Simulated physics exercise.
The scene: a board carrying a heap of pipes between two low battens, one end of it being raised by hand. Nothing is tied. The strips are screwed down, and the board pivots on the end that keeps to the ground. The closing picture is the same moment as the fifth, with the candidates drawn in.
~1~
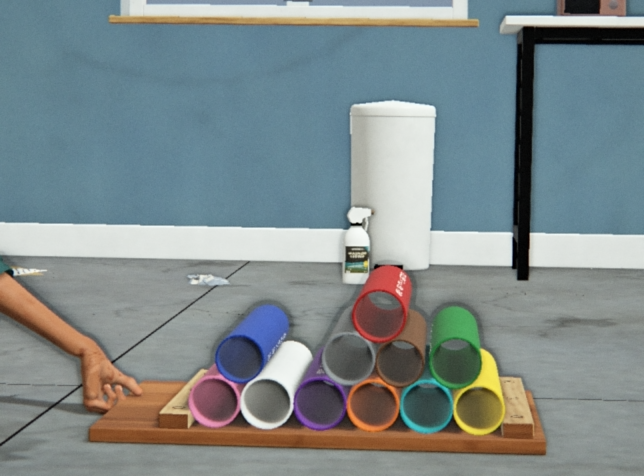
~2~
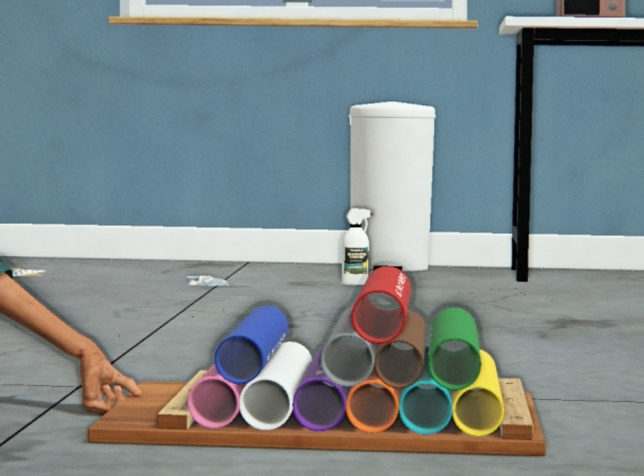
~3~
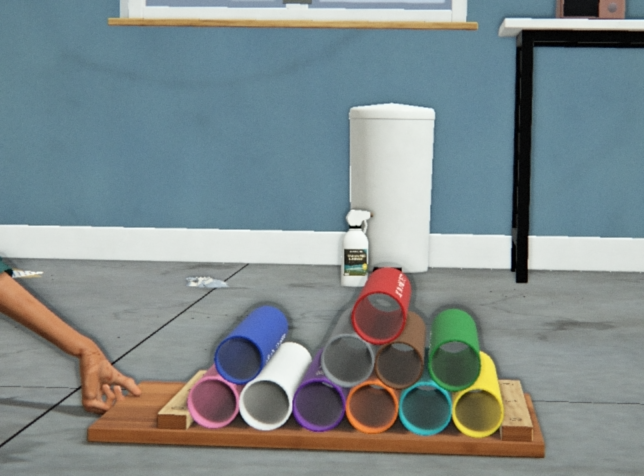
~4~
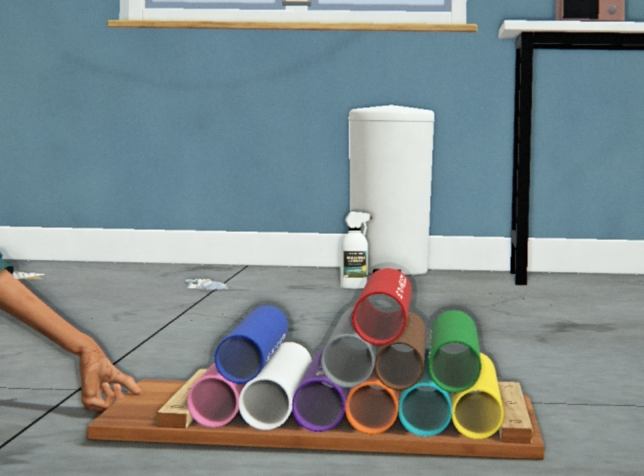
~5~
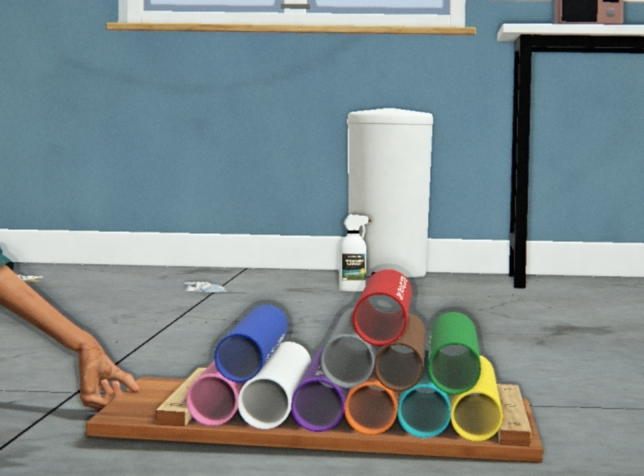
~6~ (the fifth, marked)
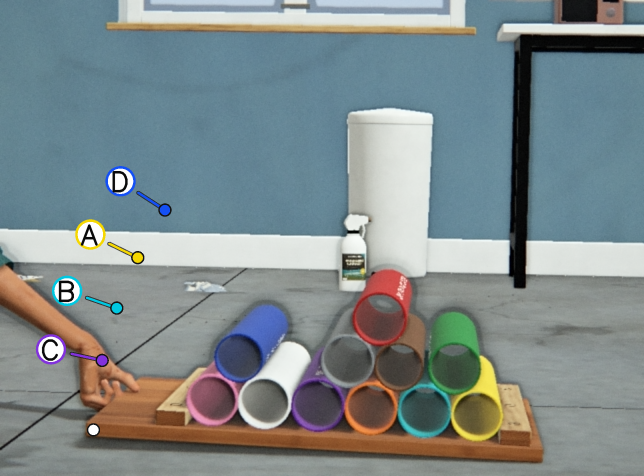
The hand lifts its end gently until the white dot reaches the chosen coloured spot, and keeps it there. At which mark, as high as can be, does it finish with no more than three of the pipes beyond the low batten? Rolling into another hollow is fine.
Up to A.
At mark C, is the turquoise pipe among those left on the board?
Yes, with C.
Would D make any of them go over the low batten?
At D: Yes.
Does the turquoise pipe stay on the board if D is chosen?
Yes, with D.
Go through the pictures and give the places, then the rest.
Green pipe (456, 363); brown pipe (400, 363); blue pipe (240, 359), in the first picture.
Blue pipe (239, 360); red pipe (379, 317), in the second picture.
Board (325, 409); pink pipe (213, 402); white pipe (265, 404); grey pipe (348, 361), in the third picture.
Board (324, 409); pink pipe (213, 401); white pipe (265, 403), in the fourth picture.
Board (323, 409); pink pipe (212, 400); white pipe (264, 403), in the fifth picture.
On the marked copy, A at (138, 258); B at (116, 308); C at (102, 360); D at (165, 210); the white dot at (93, 430).
With A. Early on, board at 16°.
Further on, board at 25°.
At the end, board at 25°, two over the low batten (green, red).
As for the rest, B none over the low batten; C none over the low batten; D five over the low batten.
